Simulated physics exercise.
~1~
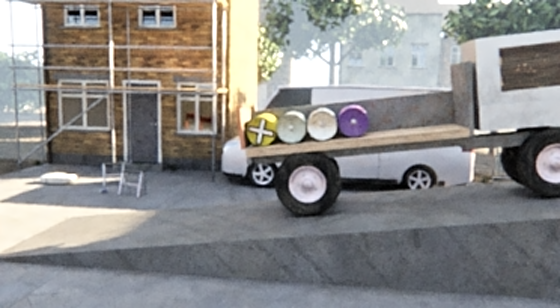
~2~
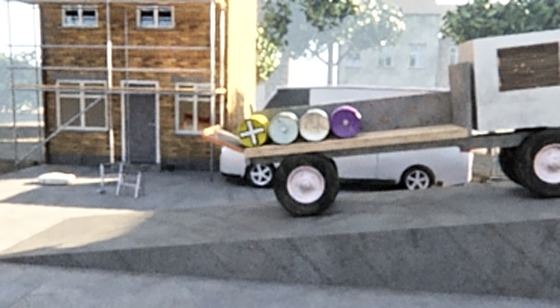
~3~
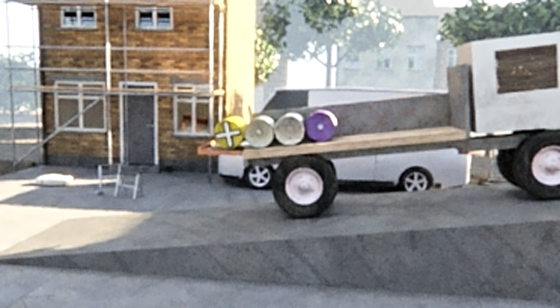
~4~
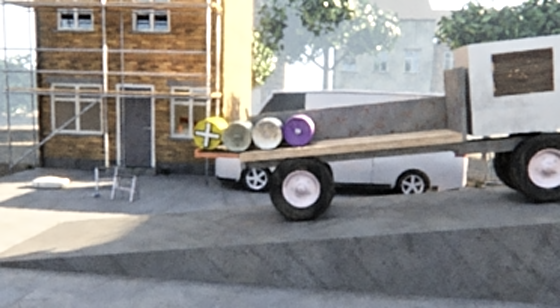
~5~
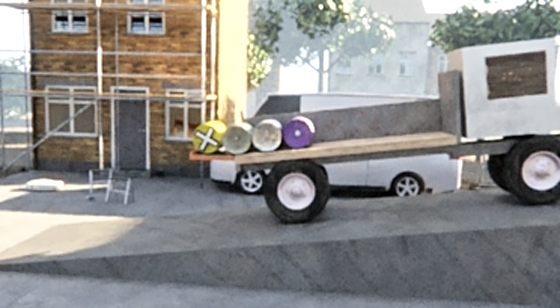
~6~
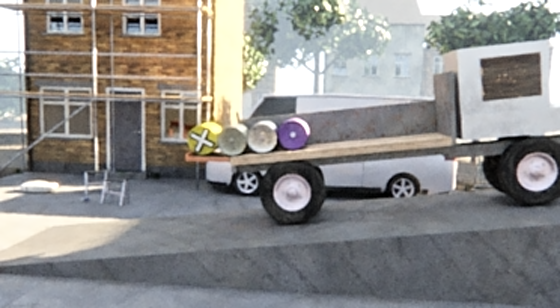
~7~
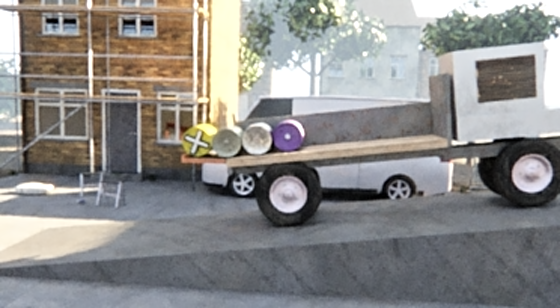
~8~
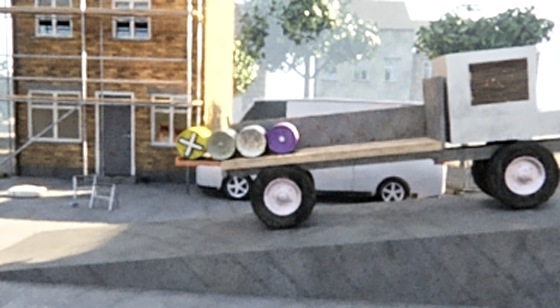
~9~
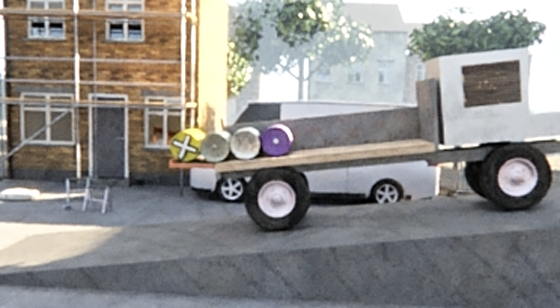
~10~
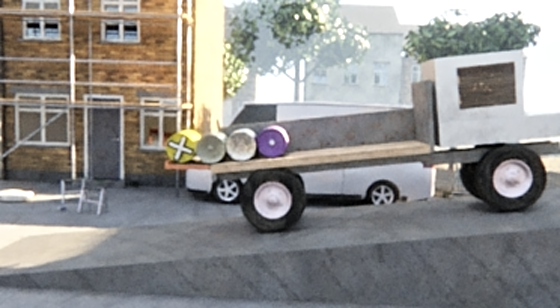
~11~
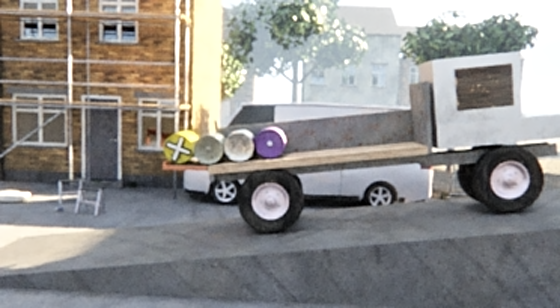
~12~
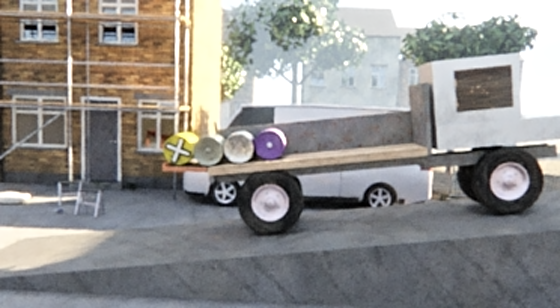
A paved yard is seen from the side, with a scaffolded brick house at left and a pale van parked behind a sloping grey ramp. On the ramp stands a white truck, its cab to the right and its flat wooden bed tilting down to the left. Four kegs lie in a row at the tail, yellow with a pale cross, two whitish, and purple. The tailgate drops, and the kegs roll a short way left together. They check at its edge, rock back very slightly right and settle, all still aboard, as the view drifts right.
